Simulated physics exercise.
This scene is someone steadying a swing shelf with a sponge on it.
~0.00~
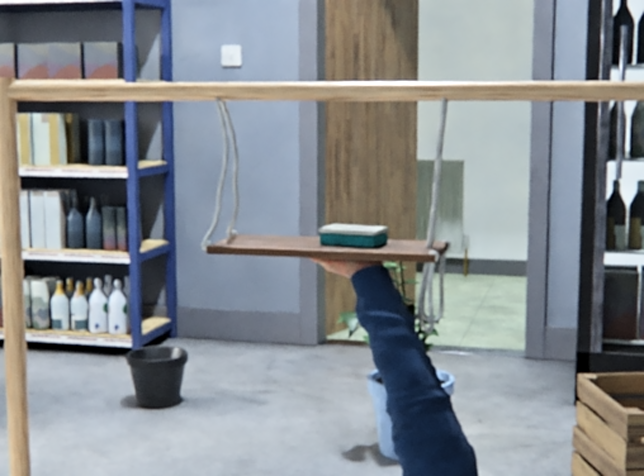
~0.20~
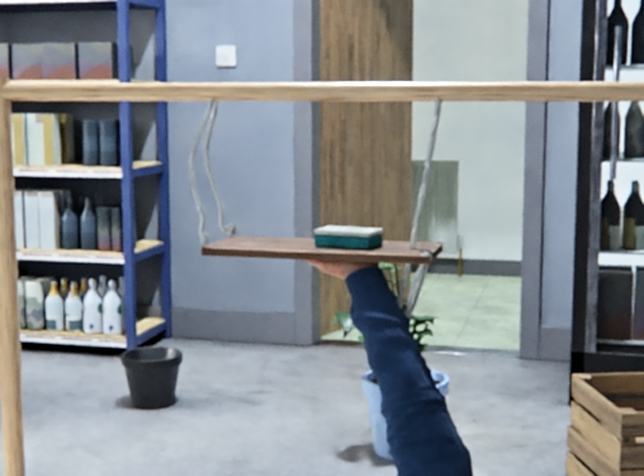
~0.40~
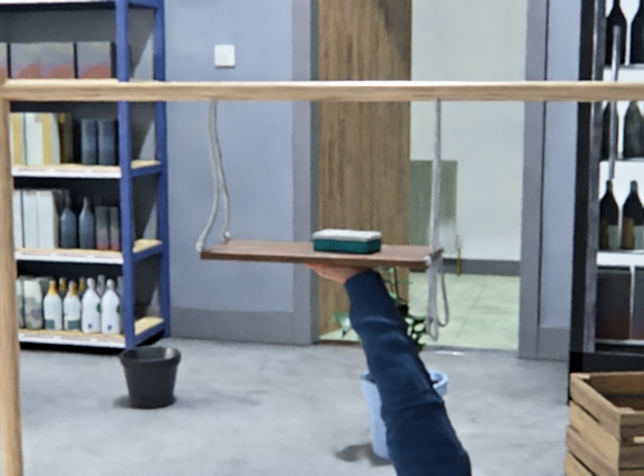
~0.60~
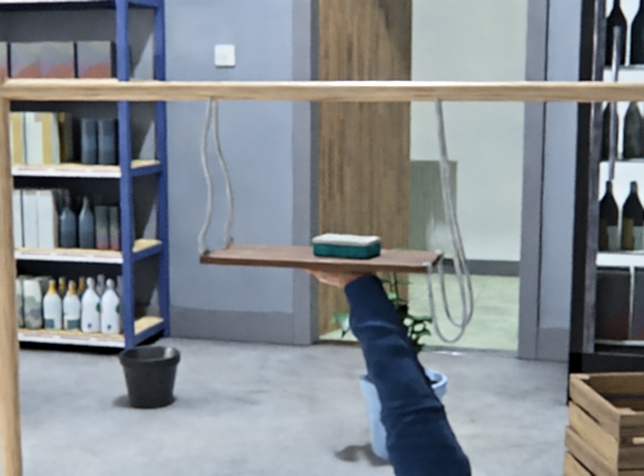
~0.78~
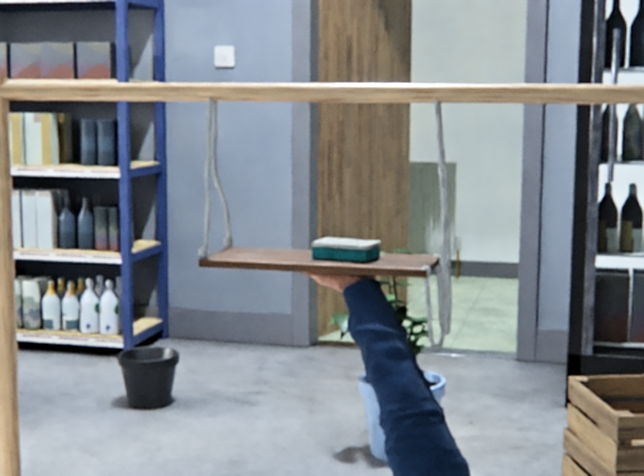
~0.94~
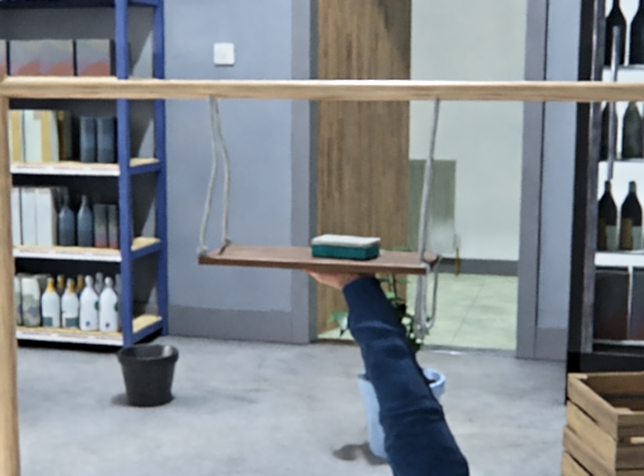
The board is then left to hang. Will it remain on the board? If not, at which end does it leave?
It heads off right.
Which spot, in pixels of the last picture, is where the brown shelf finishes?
Its centre ends up at (285, 332).
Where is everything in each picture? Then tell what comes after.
In the first frame, sponge (354, 236); brown shelf (318, 254).
In the second frame, sponge (349, 238).
In the third frame, sponge (347, 242).
In the fourth frame, sponge (347, 246); brown shelf (311, 265).
In the fifth frame, sponge (346, 250).
In the sixth frame, sponge (345, 248); brown shelf (309, 266); left cords almost straight; right cords slack, hanging in a loop.
After 1.40 s, board tipped 32° down to the right; sponge falling near (478, 408).
After 1.92 s, board tipped 42° down to the right; sponge on the floor.
After 2.44 s, board tipped 41° down to the right; sponge on the floor.
In the end, board tipped 42° down to the right; sponge on the floor. The sponge is shed rightwards.
